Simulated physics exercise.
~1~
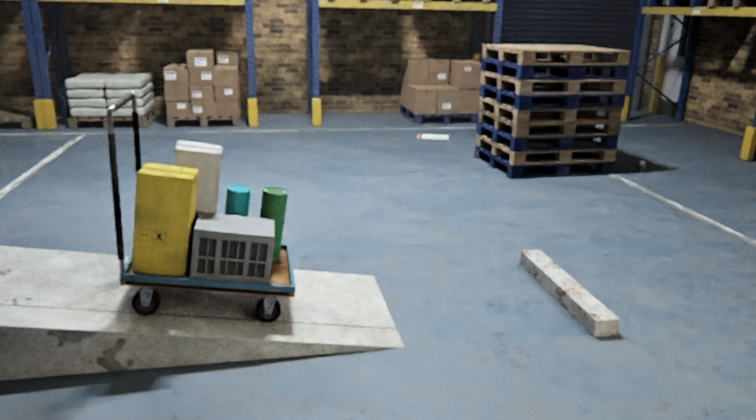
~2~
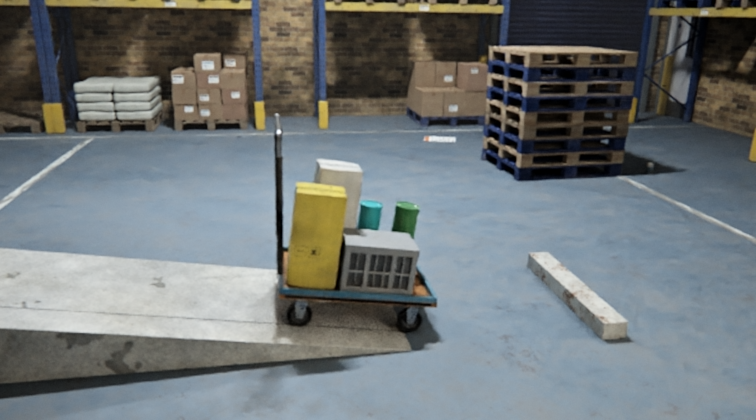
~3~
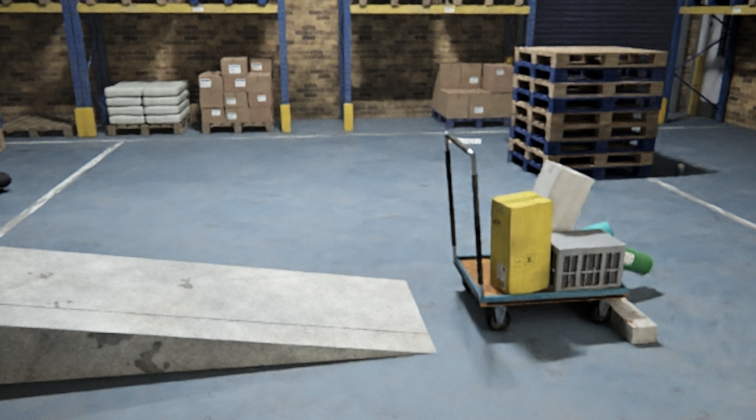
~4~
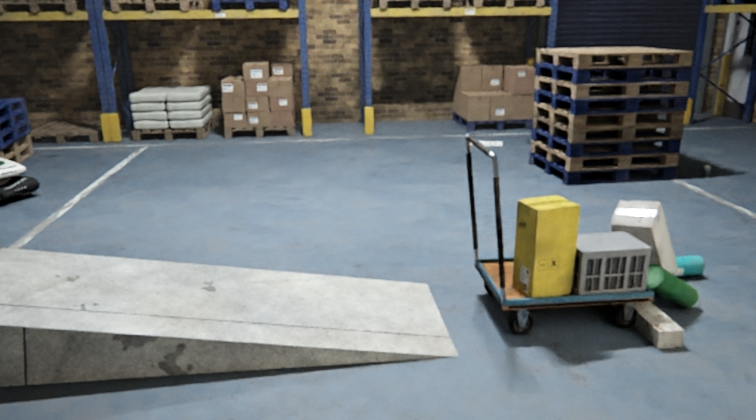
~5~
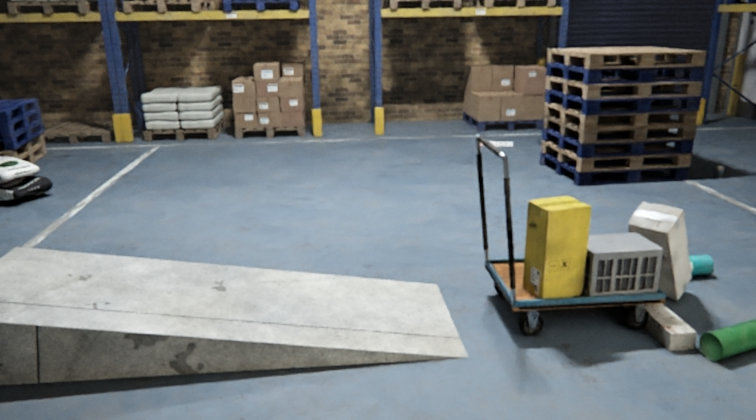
At the start, a flatbed trolley carrying a yellow box, a white box, a grey crate, a turquoise canister and a green canister stands on a concrete ramp in a warehouse. It rolls right, down the ramp and across the blue floor, as the view pans slightly left. The trolley stops at a low kerb, and the white box and both canisters pitch forward. The canisters tumble off the front, and the white box follows them over the edge. Finally, the green canister lies farthest right on the floor, while the yellow box and grey crate remain upright aboard.
